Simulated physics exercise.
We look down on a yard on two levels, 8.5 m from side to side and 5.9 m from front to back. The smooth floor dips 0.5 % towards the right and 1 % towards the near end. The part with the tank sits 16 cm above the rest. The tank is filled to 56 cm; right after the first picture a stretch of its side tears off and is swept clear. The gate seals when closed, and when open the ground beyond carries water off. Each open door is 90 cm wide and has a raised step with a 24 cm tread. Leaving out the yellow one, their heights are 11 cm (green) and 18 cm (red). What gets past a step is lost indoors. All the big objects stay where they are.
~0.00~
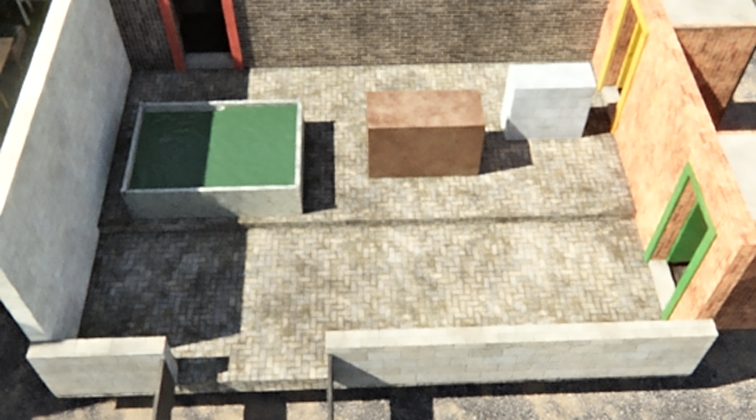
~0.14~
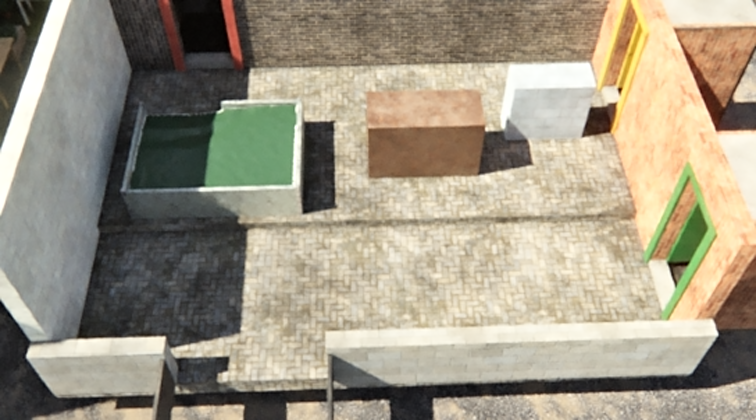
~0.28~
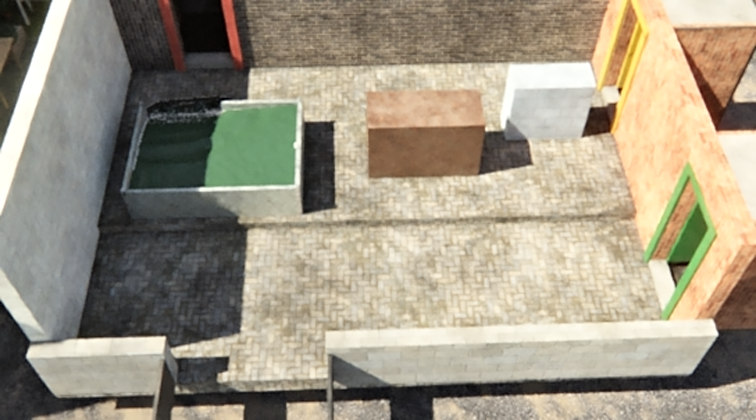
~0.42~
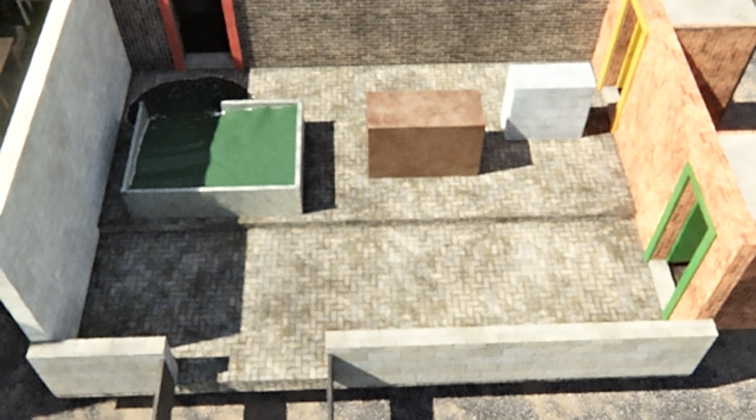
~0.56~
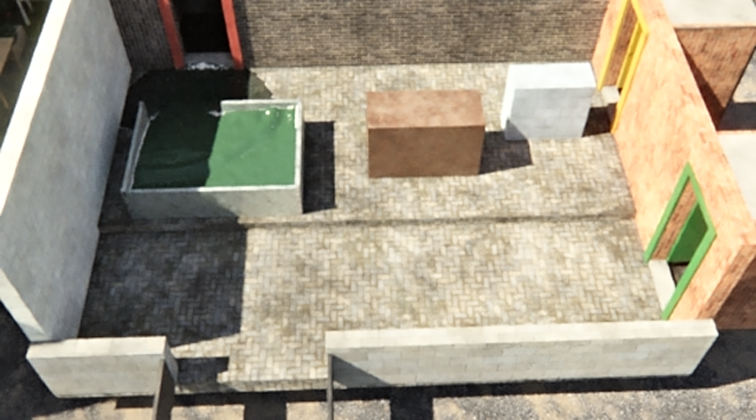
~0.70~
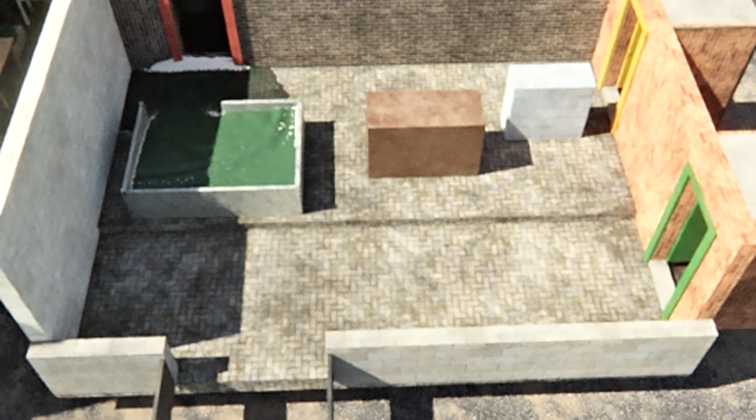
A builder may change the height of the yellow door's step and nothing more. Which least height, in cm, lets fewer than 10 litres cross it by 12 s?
Some 11 cm above the ground.
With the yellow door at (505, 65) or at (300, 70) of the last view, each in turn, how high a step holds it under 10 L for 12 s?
About 7.5 and 7.5 cm.
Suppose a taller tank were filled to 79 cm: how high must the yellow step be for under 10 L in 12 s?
About 16 cm.
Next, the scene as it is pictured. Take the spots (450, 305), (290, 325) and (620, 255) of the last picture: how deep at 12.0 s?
In that order: 6, 2 and 4 cm.
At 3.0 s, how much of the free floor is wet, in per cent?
Near 25 per cent is wet.
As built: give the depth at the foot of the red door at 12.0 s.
About 6.5 cm.
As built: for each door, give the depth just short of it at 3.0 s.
In cm: Yellow 0, green 0, red 28.
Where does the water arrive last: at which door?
The green one.
After 1.4 s water covers 10 % of the floor, deepest (44 cm) near (132, 75); it has not reached the yellow door.
After 3.0 s water covers 25 % of the floor, deepest (29 cm) near (180, 81); it has not reached the yellow door.
After 12.0 s water covers 90 % of the floor, deepest (12 cm) near (657, 296); 9 cm at the yellow door, 6 litres in over its 12 cm step.
At the yellow door as built, the water arrived by 4.7 s and peaked near 14 cm at 5.0 s.
With a step of 9 cm, 28 litres would have come in within the 12 s; with 12 cm, 6 litres. So under 10 litres takes about 11 cm.
